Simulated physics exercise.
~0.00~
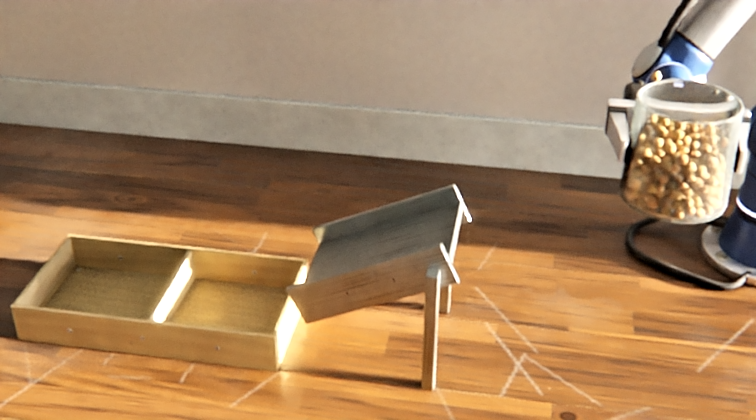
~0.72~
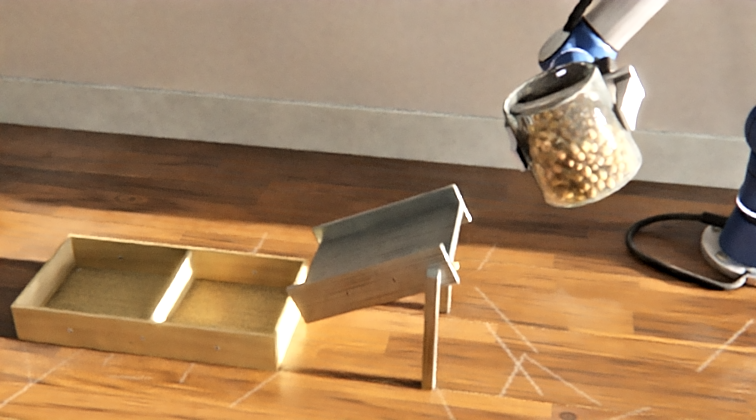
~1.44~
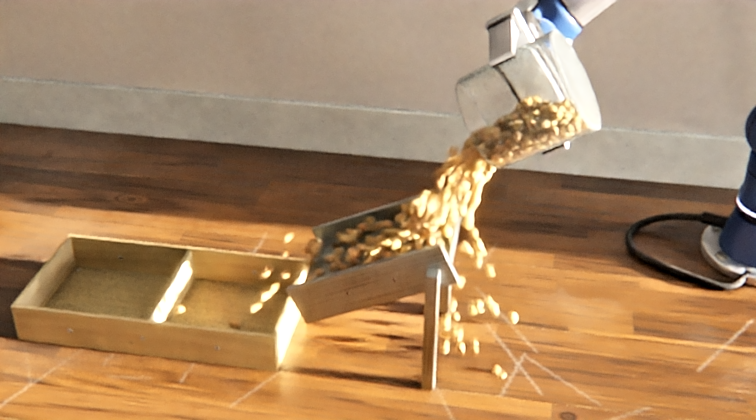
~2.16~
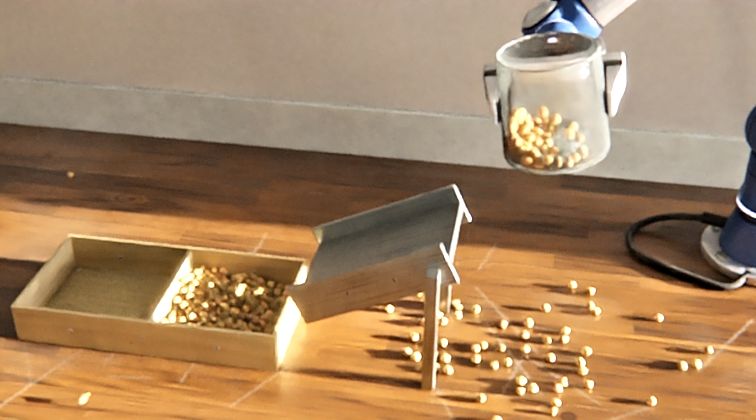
At the start, a robot arm on the right grips a clear tumbler of dried chickpeas, with a sloping chute and a shallow wooden box in two parts to its left. The arm carries the tumbler left toward the chute, leaning it as it goes. It then tips the tumbler steeply, and chickpeas pour down the chute while some spill beneath its raised end. Finally the arm swings the tumbler back nearly upright with a few chickpeas still inside. Most lie in the box's nearer, right-hand part, and many are scattered across the table.
